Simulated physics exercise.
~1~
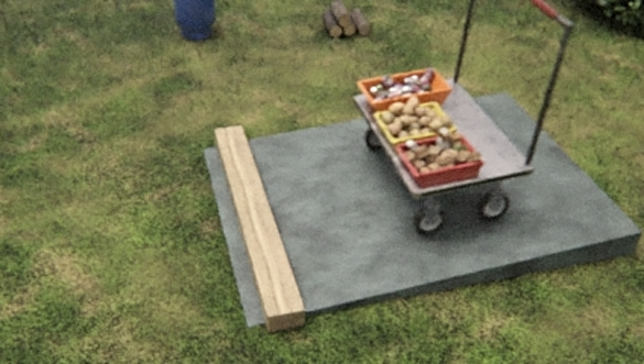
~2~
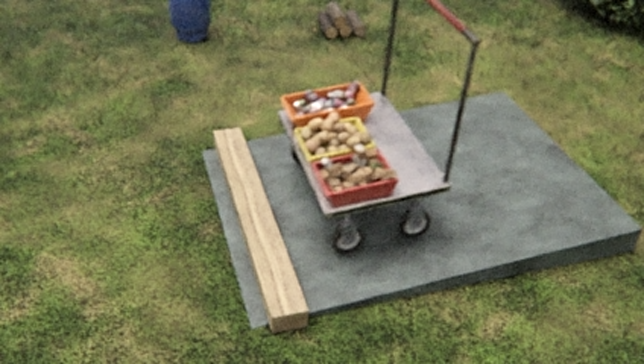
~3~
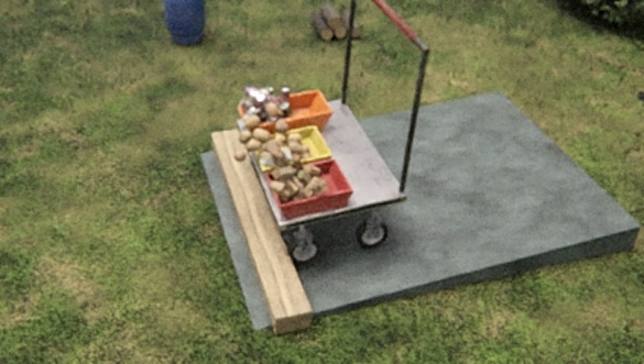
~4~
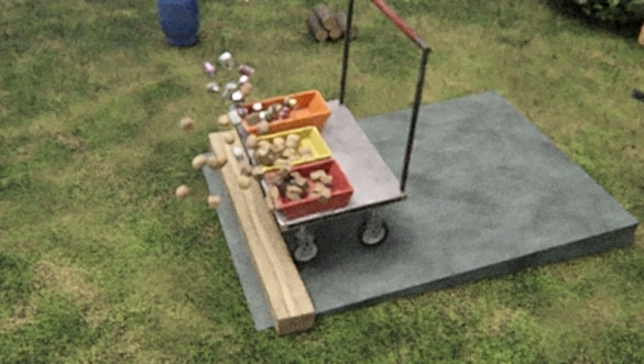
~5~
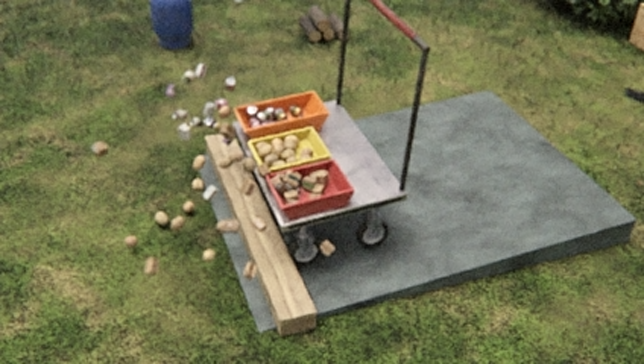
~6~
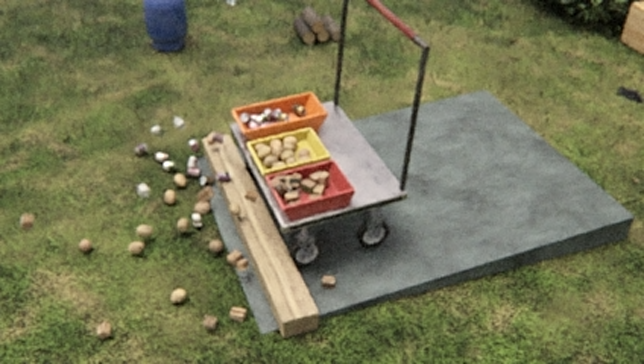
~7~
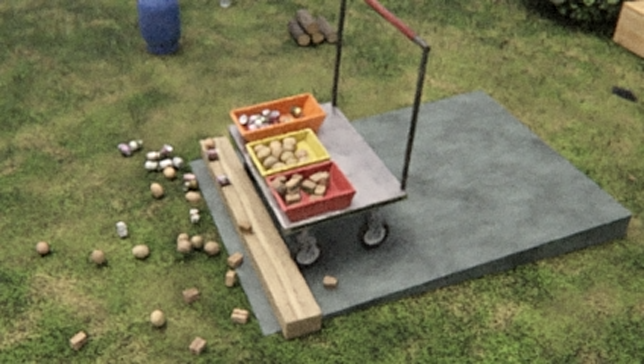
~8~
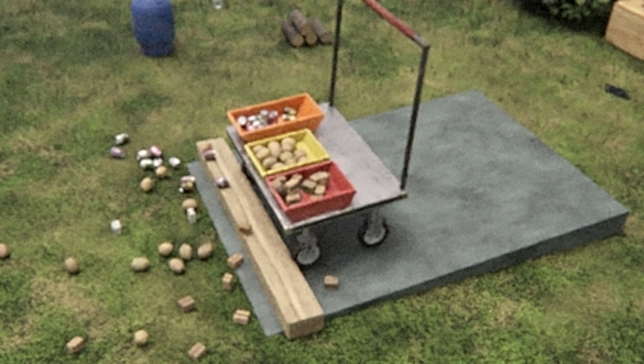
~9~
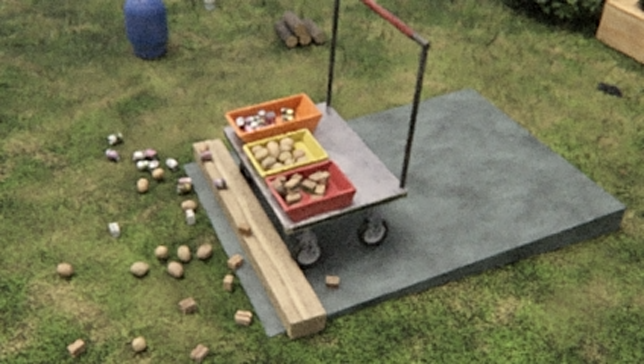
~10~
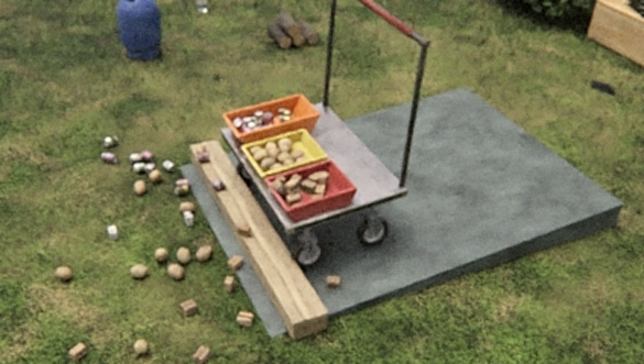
The clip opens on a flatbed trolley carrying an orange, a yellow and a red tray of small goods across a grey slab on a lawn. It rolls left toward a wooden beam lying along the slab's edge. The trolley stops abruptly at the beam, and the loose pieces surge forward over the trays' left ends. Many fly past the beam and drop, bouncing and rolling across the grass. The trolley and trays stay put as the scattered pieces settle, leaving each tray still partly filled and the rest strewn on the lawn, beam and slab.
